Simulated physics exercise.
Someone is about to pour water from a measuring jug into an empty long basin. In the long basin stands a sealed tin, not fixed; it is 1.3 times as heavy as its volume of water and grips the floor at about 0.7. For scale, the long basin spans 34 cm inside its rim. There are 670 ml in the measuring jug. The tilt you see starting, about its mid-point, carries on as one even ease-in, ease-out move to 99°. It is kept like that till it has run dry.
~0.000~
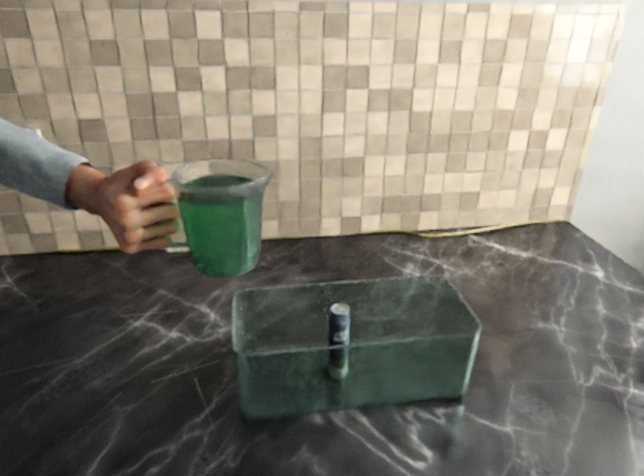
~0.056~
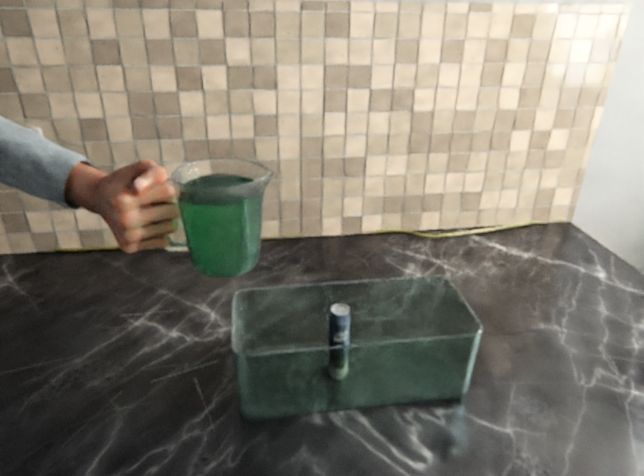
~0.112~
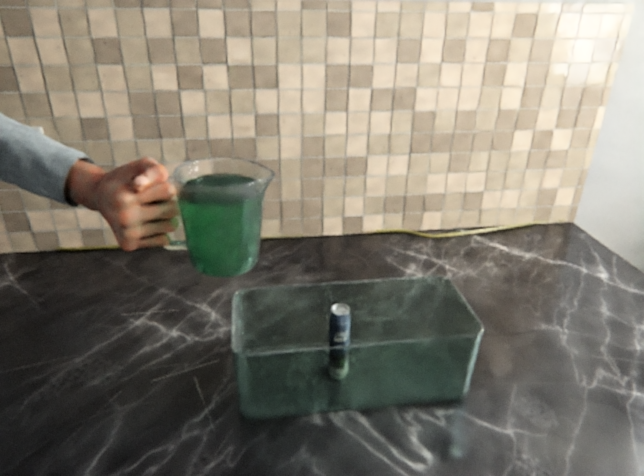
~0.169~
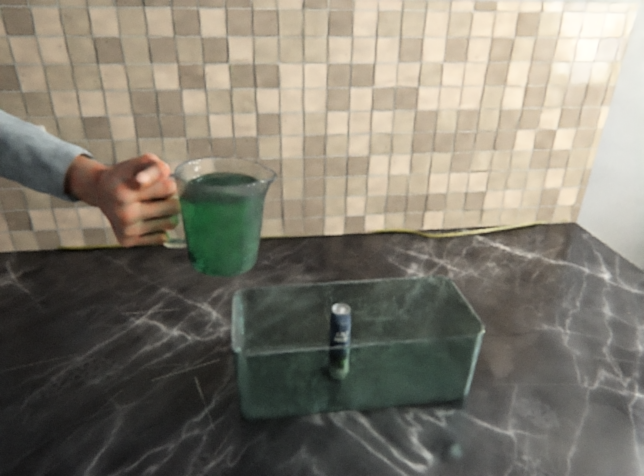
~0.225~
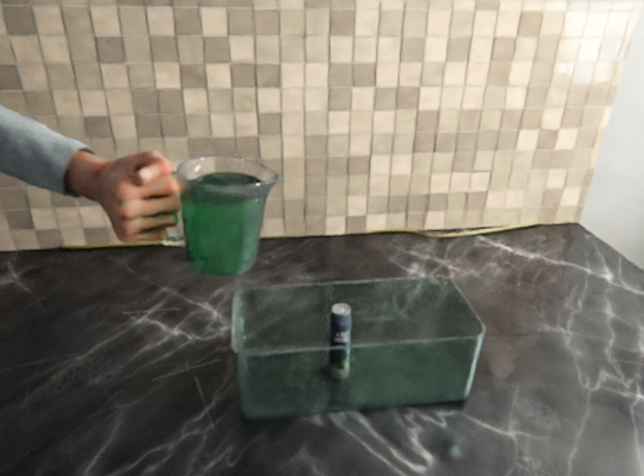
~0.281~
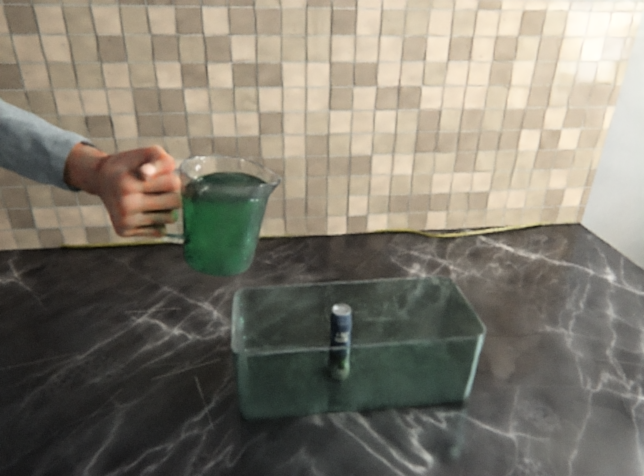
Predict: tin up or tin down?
The tin falls.
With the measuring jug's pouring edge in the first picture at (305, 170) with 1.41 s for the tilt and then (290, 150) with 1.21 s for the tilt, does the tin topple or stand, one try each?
First it keeps standing; then it stays up.
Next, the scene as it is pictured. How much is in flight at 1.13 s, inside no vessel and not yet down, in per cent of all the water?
Near 22 in a hundred.
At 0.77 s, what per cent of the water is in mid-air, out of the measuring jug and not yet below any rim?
About 14 per cent.
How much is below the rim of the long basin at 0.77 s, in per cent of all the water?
Near 3 in a hundred.
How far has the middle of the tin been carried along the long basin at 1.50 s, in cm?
About 8 cm.
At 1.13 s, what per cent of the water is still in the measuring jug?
About 34 per cent.
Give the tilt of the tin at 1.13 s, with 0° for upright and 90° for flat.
Near 0° from upright.
By 0.77 s the tilt is 57° and 83 per cent is still to pour; the tin stands where it began.
By 1.13 s the tilt is 90° and 35 per cent is still to pour; the tin stands where it began.
By 1.50 s the tilt is 99° and 3 per cent is still to pour; the tin lies on its side.
By 1.91 s the tilt is 99° and 0 per cent is still to pour; the tin lies on its side.
At rest the tin lies on its side.
